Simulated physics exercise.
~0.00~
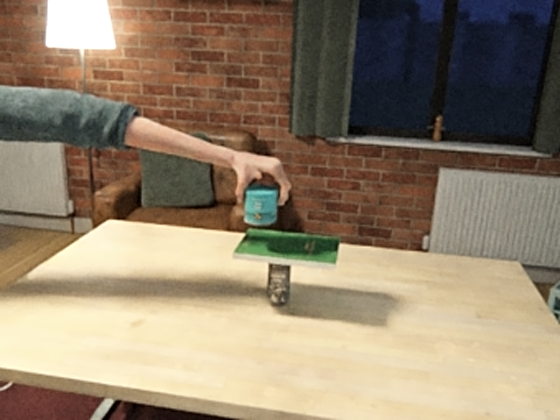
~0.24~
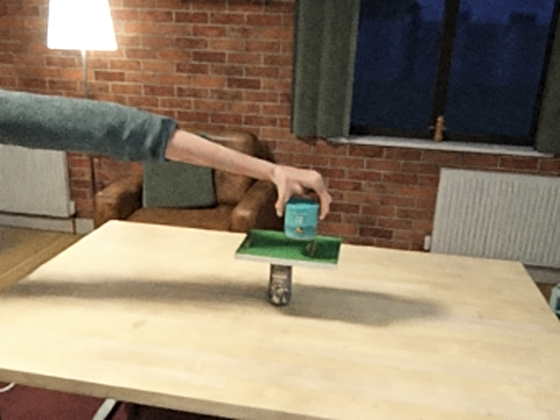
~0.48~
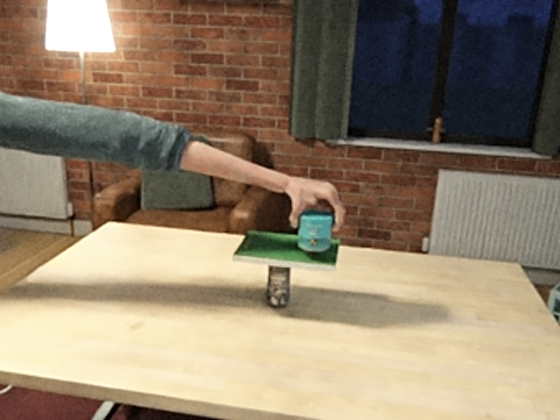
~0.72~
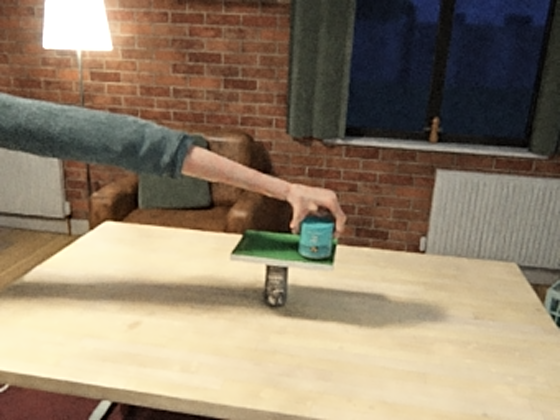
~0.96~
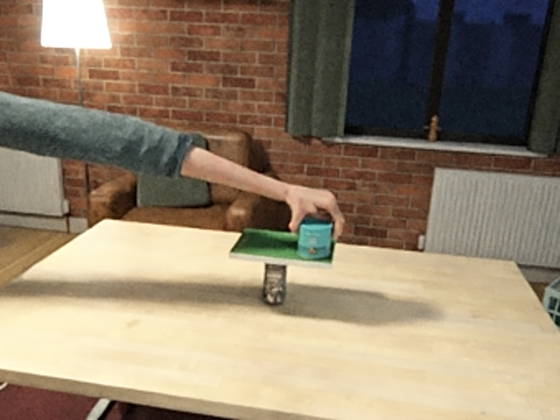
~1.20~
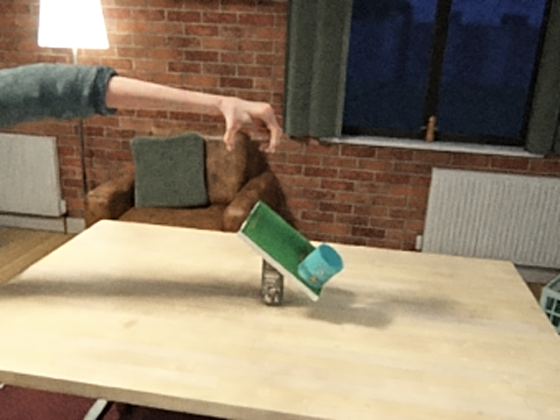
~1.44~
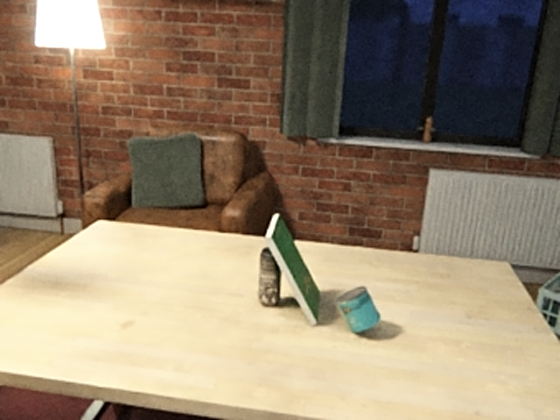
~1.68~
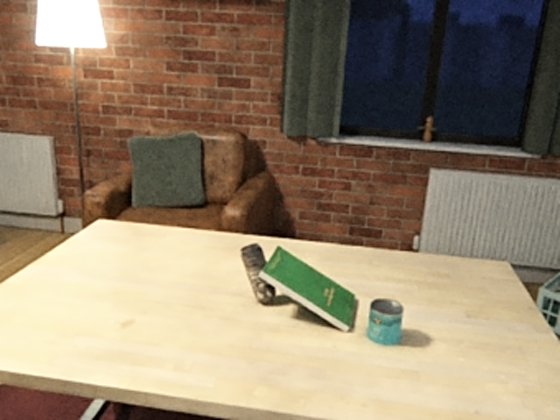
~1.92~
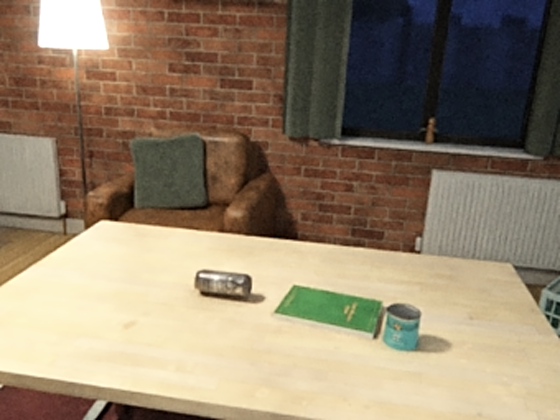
A turquoise tin, held from above by a hand reaching in from the left, moves right over a green book balanced flat on an upright grey can on a pale wooden table. The hand lowers the tin onto the right end of the book and holds it there briefly. Once the hand lets go and draws back, the book tips steeply down to the right and the tin slides off onto the table. The can leans left and topples as the book drops. At the end, the can lies on its side, the book rests flat, and the tin stands to their right.
